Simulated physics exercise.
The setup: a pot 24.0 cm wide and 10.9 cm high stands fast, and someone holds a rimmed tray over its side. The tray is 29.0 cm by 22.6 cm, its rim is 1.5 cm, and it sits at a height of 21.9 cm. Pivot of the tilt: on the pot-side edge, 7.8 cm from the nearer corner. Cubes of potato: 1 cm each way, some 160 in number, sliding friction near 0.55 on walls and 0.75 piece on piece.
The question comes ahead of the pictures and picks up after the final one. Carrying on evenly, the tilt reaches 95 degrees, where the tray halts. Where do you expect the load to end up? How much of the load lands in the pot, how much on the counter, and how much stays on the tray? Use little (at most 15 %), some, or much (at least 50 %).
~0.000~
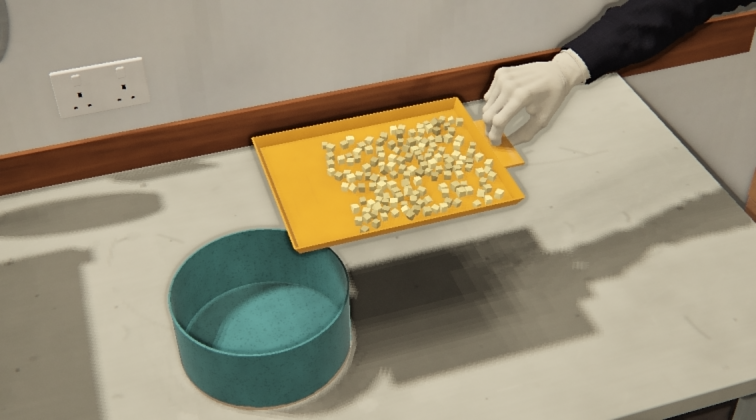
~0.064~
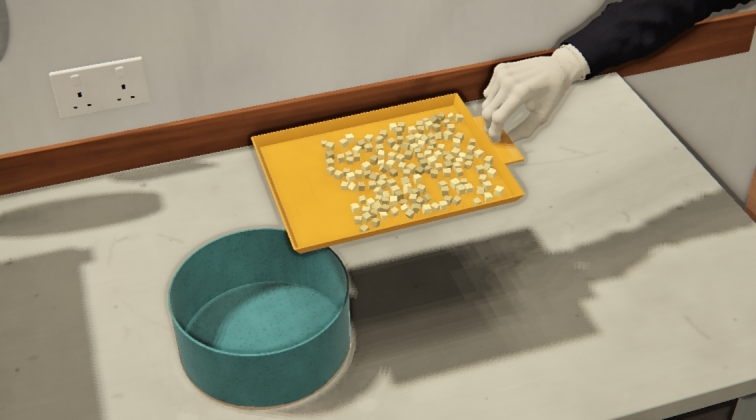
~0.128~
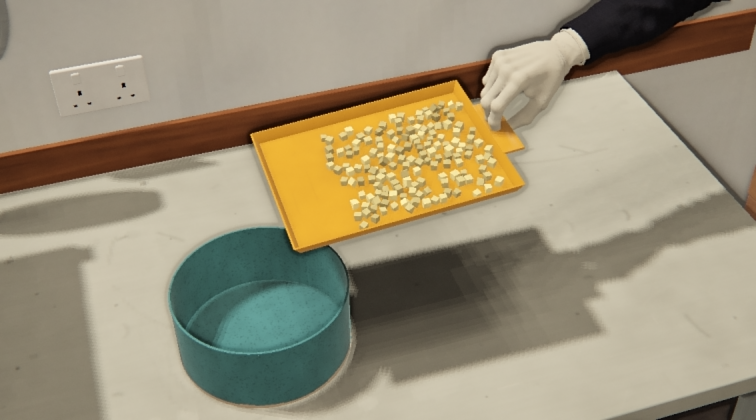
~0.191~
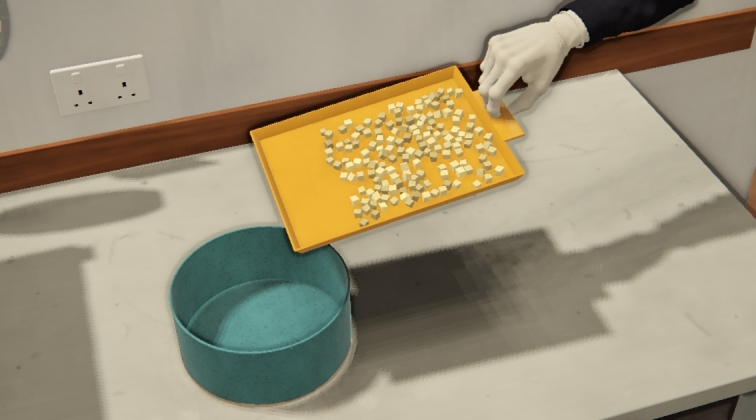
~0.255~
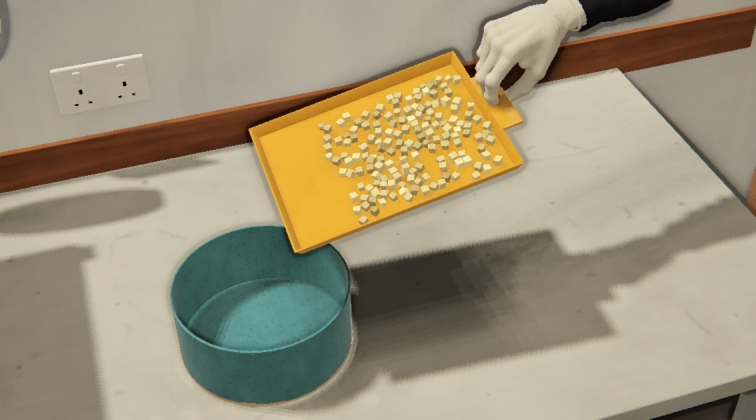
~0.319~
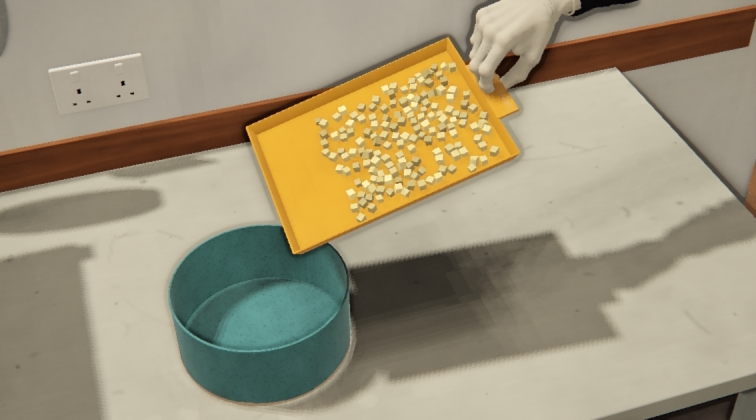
Pot - much, counter - little, tray - little.
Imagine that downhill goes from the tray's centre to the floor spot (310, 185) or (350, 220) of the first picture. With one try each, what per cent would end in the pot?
That would be close to 65 per cent, then close to 75 per cent.
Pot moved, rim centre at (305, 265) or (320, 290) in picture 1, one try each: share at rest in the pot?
I'd say close to 40 percent for the first spot and 75 percent for the second.
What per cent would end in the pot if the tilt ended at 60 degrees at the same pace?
In that case it comes to about 75 in a hundred.
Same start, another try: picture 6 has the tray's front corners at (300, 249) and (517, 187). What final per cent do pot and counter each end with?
The pot gets 45 and the counter 55.
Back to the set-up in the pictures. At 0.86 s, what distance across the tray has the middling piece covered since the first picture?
Roughly 14 cm.
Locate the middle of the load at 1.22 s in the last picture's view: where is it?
Close to pixel (247, 360).
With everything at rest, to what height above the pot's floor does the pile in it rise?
I'd say near 2.0 centimetres.
After 0.86 s, tilt 54 degrees; the tray holds 90 %, the pot 0 %.
After 1.22 s, tilt 79 degrees; the tray holds 15 %, the pot 75 %.
After 1.67 s, tilt 95 degrees; the tray holds 0 %, the pot 95 %.
By 2.3 s all is still; pot 95 %, counter 5 %, tray 0 %.
